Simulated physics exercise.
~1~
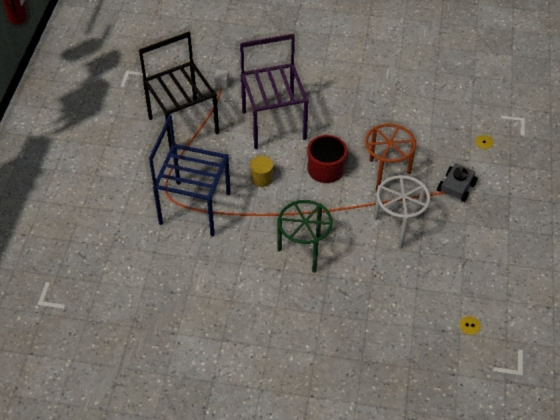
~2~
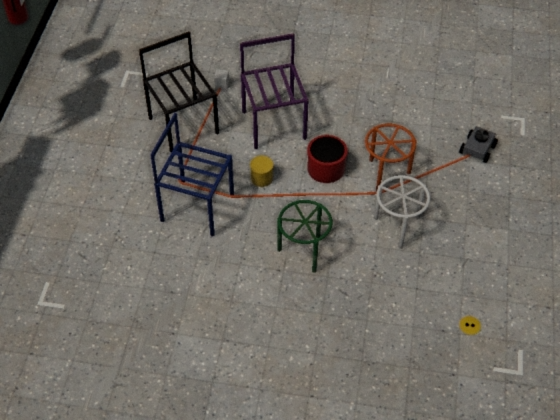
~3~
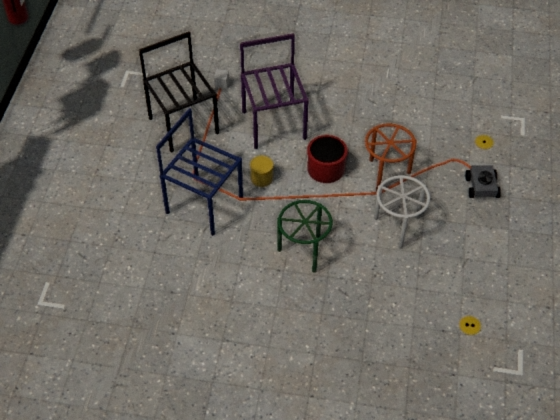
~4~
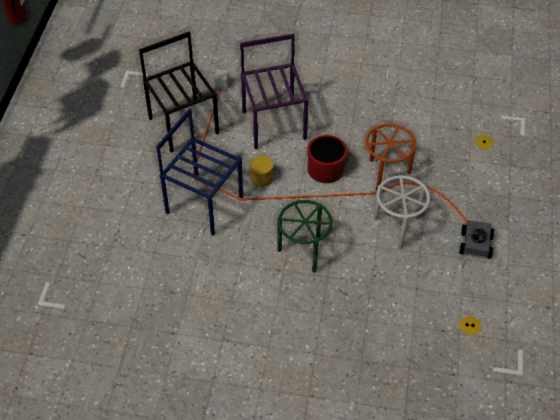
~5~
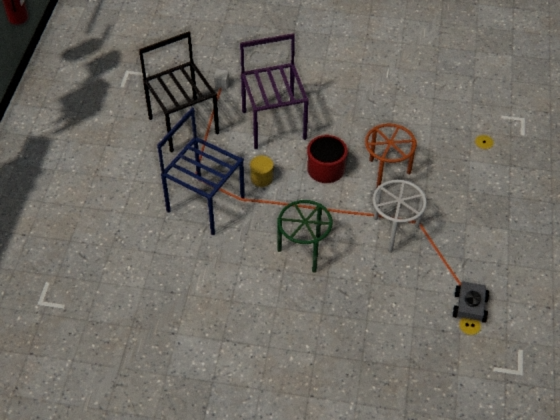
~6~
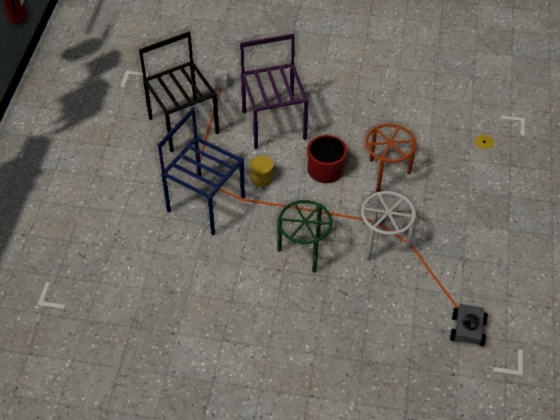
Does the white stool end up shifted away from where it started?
Yes, the white stool ends a little to the left of and below its starting place, still standing upright.
